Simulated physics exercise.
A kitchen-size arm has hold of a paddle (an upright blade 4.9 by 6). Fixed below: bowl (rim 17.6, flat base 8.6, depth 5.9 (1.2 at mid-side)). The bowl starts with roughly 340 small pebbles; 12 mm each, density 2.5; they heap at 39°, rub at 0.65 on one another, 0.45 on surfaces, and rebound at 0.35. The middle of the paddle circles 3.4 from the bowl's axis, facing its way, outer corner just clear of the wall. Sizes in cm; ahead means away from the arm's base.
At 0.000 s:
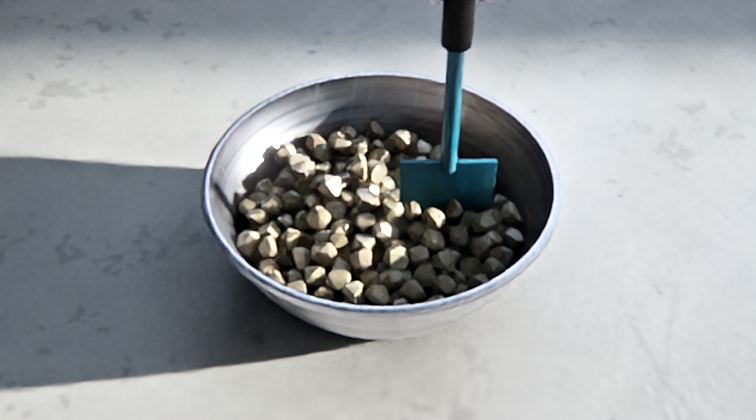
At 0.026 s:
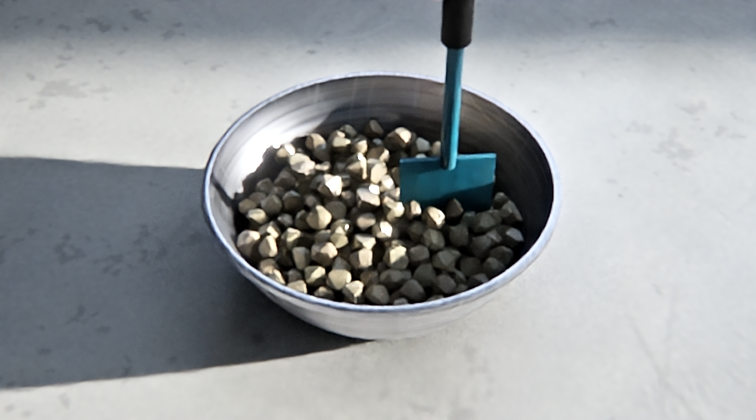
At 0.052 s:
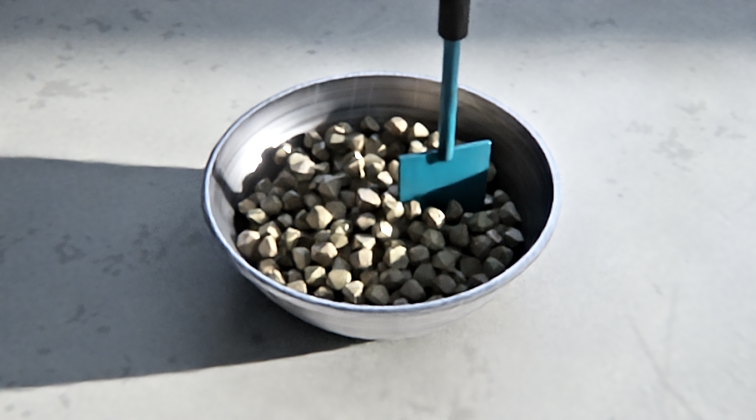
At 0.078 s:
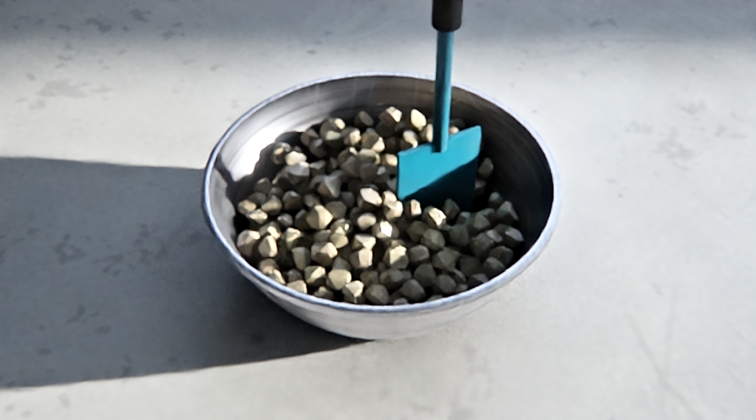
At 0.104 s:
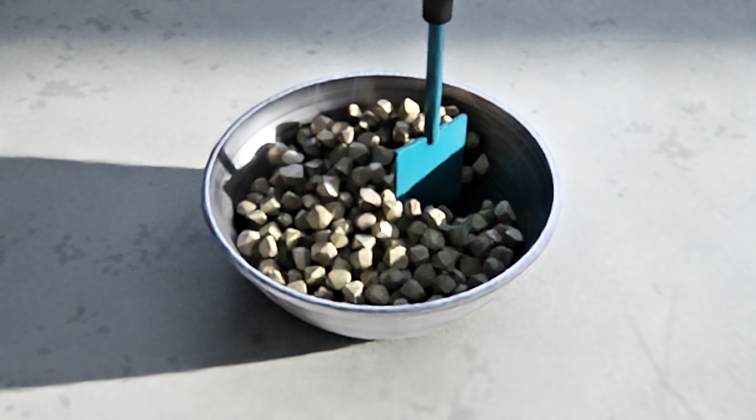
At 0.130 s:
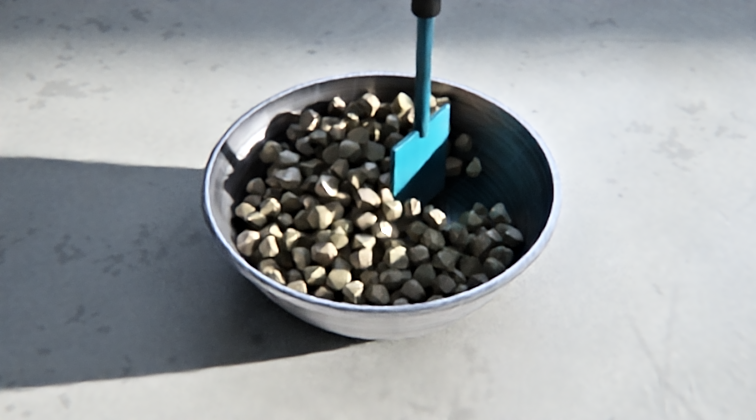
A teal paddle sweeps back and leftward through small pebbles in a metal bowl.
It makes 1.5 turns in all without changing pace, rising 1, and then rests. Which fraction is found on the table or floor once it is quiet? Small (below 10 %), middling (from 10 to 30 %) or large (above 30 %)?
A middling share, from 10 to 30 %, ends on the table or floor.
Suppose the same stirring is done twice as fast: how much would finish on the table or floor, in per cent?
In that case some 45 per cent.
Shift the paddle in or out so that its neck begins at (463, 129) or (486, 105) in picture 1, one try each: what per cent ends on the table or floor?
Some 35 and 25 per cent.
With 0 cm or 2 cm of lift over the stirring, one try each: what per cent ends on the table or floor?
About 30 and 20 per cent.
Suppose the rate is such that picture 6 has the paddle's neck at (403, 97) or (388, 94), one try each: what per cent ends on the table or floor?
About 30 and 40 per cent.
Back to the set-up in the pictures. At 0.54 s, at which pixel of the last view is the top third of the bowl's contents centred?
At about (402, 258).
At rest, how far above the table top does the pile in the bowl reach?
Some 7.0 cm.
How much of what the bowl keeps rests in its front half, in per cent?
Roughly 65 per cent.
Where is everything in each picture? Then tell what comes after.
The first picture shows paddle neck at (450, 138), 0° round; upper third of the load around (365, 218), from x 250 to 515, top at y 130; 345 in the bowl.
The second picture shows paddle neck at (450, 135), 4° round; upper third of the load around (365, 212), from x 250 to 515, top at y 130.
The third picture shows paddle neck at (447, 126), 15° round; upper third of the load around (374, 206), from x 250 to 515, top at y 125.
The fourth picture shows paddle neck at (441, 118), 27° round; upper third of the load around (372, 200), from x 250 to 515, top at y 120.
The fifth picture shows paddle neck at (432, 110), 39° round; upper third of the load around (366, 185), from x 245 to 515, top at y 110.
The sixth picture shows paddle neck at (422, 104), 51° round; upper third of the load around (361, 177), from x 245 to 510, top at y 100; 345 in the bowl.
By 0.54 s, 243° round, highest piece 8 above the table; 308 in the bowl, 29 on the table or floor, 8 in flight or on the tool.
By 0.95 s, 75° round, highest piece 8 above the table; 279 in the bowl, 64 on the table or floor, 2 in flight or on the tool.
By 1.35 s, 180° round, highest piece 7 above the table; 268 in the bowl, 77 on the table or floor.
By 2.05 s, 180° round, highest piece 7 above the table; 268 in the bowl, 77 on the table or floor.
Final count, 268 in the bowl, 77 on the table or floor. That is 22 % on the table or floor.
